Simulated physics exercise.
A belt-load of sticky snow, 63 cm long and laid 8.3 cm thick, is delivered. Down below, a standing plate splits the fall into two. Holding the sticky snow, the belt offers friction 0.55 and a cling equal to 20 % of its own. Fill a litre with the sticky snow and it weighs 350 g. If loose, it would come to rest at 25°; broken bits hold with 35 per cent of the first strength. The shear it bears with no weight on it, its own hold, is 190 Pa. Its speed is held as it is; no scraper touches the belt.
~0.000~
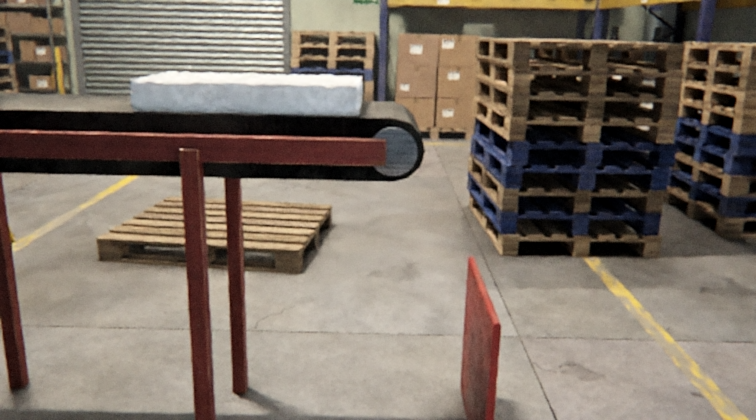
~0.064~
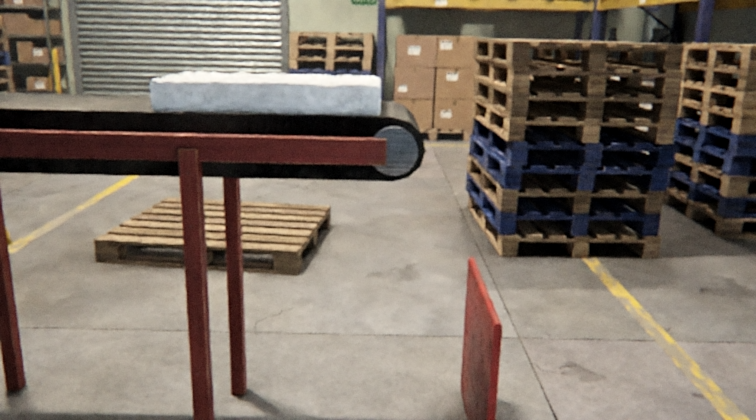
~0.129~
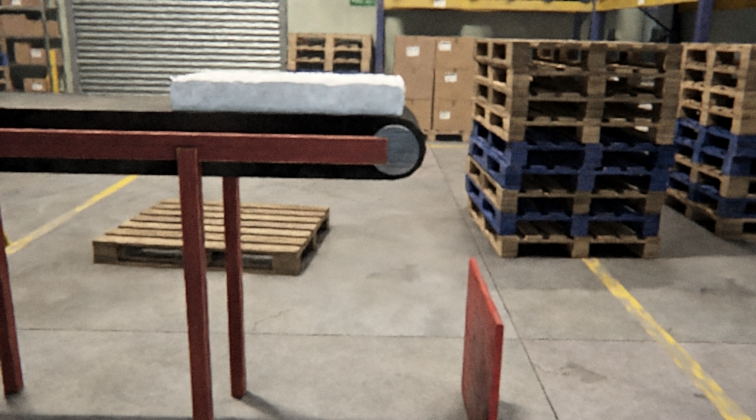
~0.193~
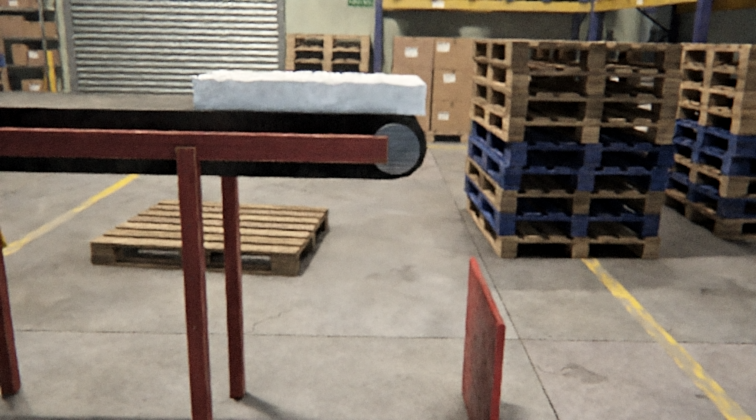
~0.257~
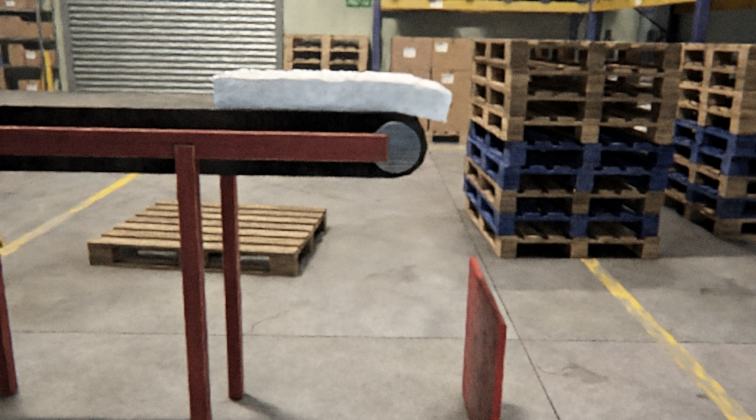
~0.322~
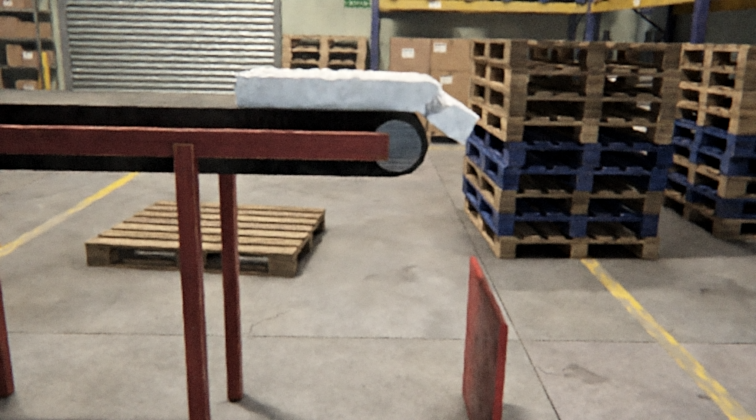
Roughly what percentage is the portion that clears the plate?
Expect some 100 %.
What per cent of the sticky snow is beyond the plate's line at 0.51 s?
About 16 %.
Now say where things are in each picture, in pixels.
The first frame shows front end of the sticky snow at (357, 111).
The second frame shows front end of the sticky snow at (379, 96).
The third frame shows front end of the sticky snow at (402, 95), 3 % of it past the top of the roller, in one piece.
The fourth frame shows front end of the sticky snow at (426, 91), 13 % of it past the top of the roller, in one piece.
The fifth frame shows front end of the sticky snow at (451, 99), 22 % of it past the top of the roller, cracking.
The sixth frame shows front end of the sticky snow at (477, 122), 32 % of it past the top of the roller, cracking.
By 0.51 s, 16 % is beyond the plate's line.
By 0.74 s, 49 % is beyond the plate's line.
By 0.97 s, 83 % is beyond the plate's line.
By 1.20 s, 100 % is beyond the plate's line.
By 2.41 s, at the end, 100 % is beyond the plate's line.
